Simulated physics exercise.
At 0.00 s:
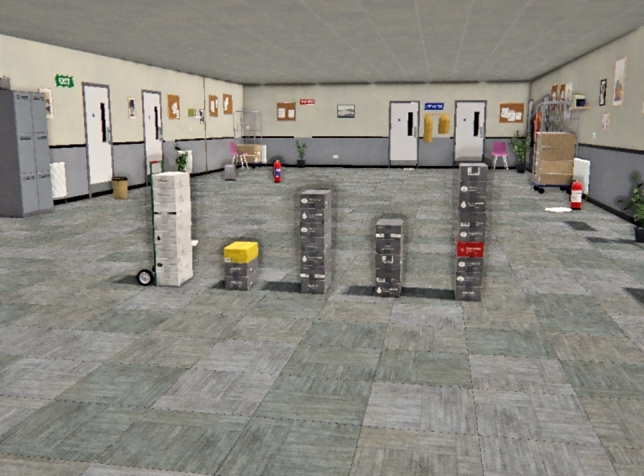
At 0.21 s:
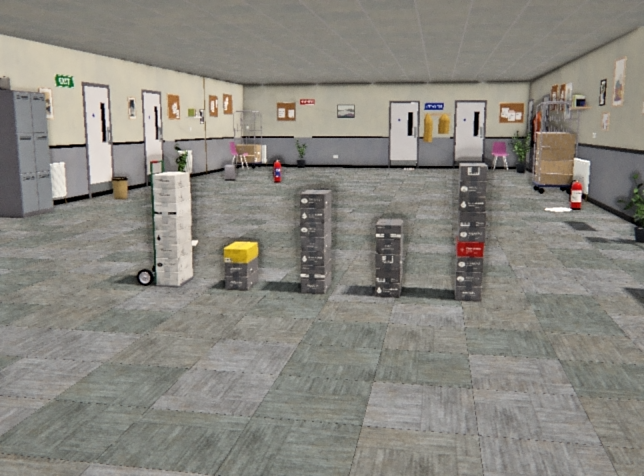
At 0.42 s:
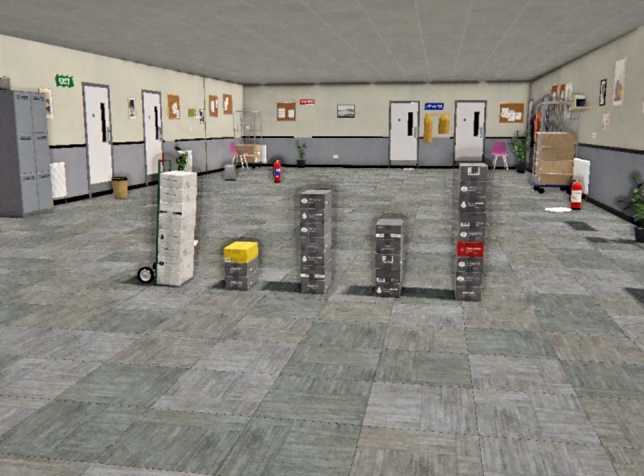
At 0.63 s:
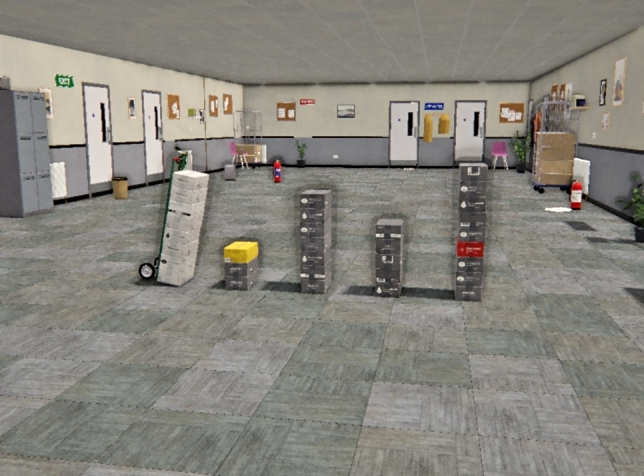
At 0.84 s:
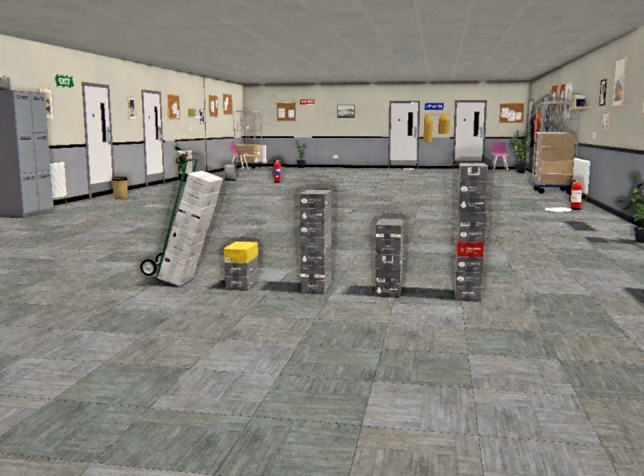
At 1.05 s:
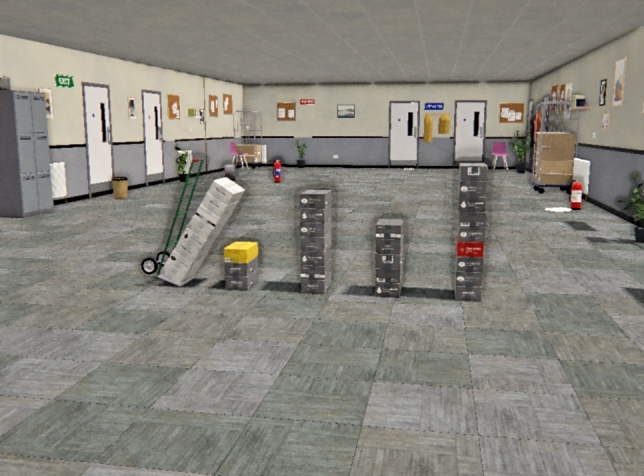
A pale stack of boxes on a green hand truck tilted slowly, then more steeply, to the right toward a short yellow-topped stack, while the other stacks in the row stayed still.
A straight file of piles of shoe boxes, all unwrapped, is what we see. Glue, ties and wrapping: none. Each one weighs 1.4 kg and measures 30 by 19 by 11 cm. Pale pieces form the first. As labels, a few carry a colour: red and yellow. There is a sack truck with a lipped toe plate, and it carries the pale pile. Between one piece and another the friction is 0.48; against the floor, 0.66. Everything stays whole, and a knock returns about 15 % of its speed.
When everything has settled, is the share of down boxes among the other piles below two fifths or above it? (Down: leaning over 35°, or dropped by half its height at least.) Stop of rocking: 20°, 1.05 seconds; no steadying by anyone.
Bet the pieces left down will number below two in five.
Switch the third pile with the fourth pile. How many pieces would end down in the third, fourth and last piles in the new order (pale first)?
Third 0, fourth 0, last 0.
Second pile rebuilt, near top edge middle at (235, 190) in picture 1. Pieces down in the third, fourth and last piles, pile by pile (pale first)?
Third 6, fourth 3, last 0.
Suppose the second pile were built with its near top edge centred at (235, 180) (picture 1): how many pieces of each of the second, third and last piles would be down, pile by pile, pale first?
The tally would be second 8, then third 6, then last 0.
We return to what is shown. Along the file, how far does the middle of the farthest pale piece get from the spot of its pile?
It ends around 100 cm away.
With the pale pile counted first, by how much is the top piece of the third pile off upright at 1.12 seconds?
Tilt: Near 0 degrees.
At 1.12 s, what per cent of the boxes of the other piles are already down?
0 per cent at that moment.
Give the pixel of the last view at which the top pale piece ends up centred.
Close to (292, 273).
By 1.12 s, 8 of the pale pile down; none of the 24 other boxes down.
By 1.52 s, 8 of the pale pile down; none of the 24 other boxes down, 9 disturbed; yellow box tilted 4°.
When it is over (2.3 s), 8 of the pale pile down; none of the 24 other boxes down, 8 disturbed; yellow box tilted 4°; red box unmoved. That is 0 per cent. In pixels of the last frame, middles, yellow box near (249, 252), red box near (470, 246).
